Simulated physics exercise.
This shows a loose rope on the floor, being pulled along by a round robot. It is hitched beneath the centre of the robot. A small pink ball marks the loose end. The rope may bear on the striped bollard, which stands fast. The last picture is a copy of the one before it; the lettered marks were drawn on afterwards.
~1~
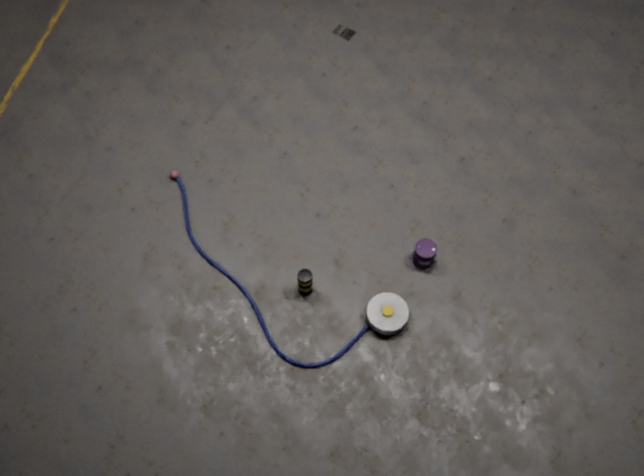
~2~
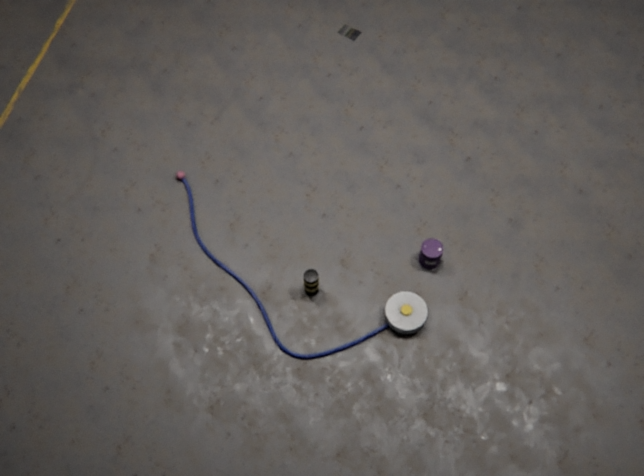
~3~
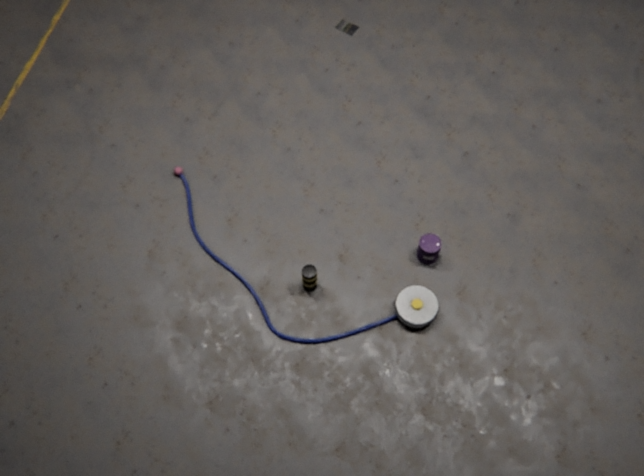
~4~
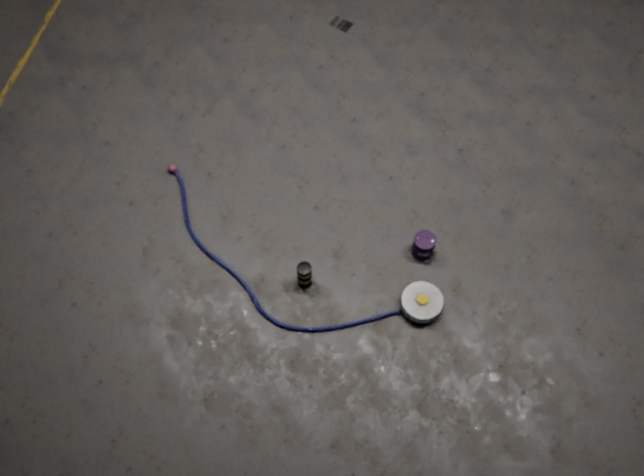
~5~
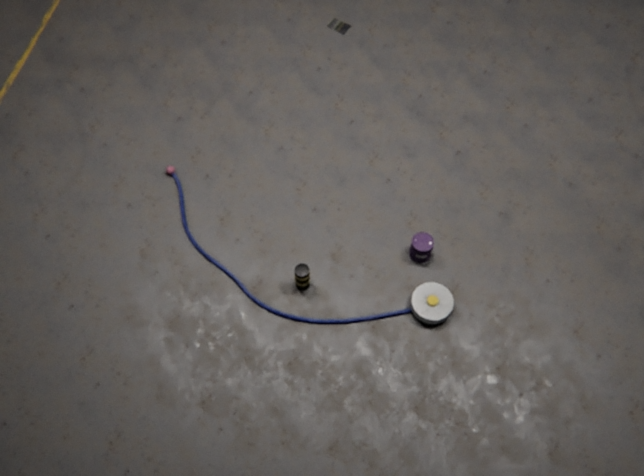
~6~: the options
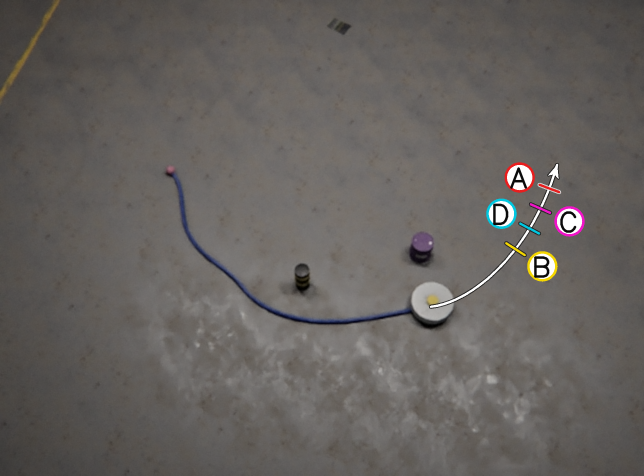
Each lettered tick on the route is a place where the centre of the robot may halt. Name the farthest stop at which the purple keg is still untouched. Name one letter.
Mark D.
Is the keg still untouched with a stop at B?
Yes.
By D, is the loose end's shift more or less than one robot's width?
More.
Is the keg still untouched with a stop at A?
No.
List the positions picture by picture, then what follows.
In the first frame, robot (387, 314); free end (174, 175); purple keg (425, 254).
In the second frame, robot (406, 313); free end (181, 175).
In the third frame, robot (416, 307); bollard (310, 278).
In the fourth frame, robot (422, 303); purple keg (424, 246).
In the fifth frame, robot (432, 304); free end (170, 170); purple keg (421, 248); bollard (302, 277).
On the marked copy, A at (549, 188); B at (515, 249); C at (540, 209); D at (530, 228); the route from (431, 307) via (519, 245) to (557, 165).
Following D. Soon after the start, robot (477, 285), middle of the rope (289, 286), free end (176, 181).
Later, robot (510, 255), middle of the rope (328, 289), free end (191, 206).
In the end, robot (531, 225), middle of the rope (362, 281), free end (213, 225); only the bollard has been touched, if anything.
As for the rest, A brings the rope against the keg; B is safe but short; C brings the rope against the keg.
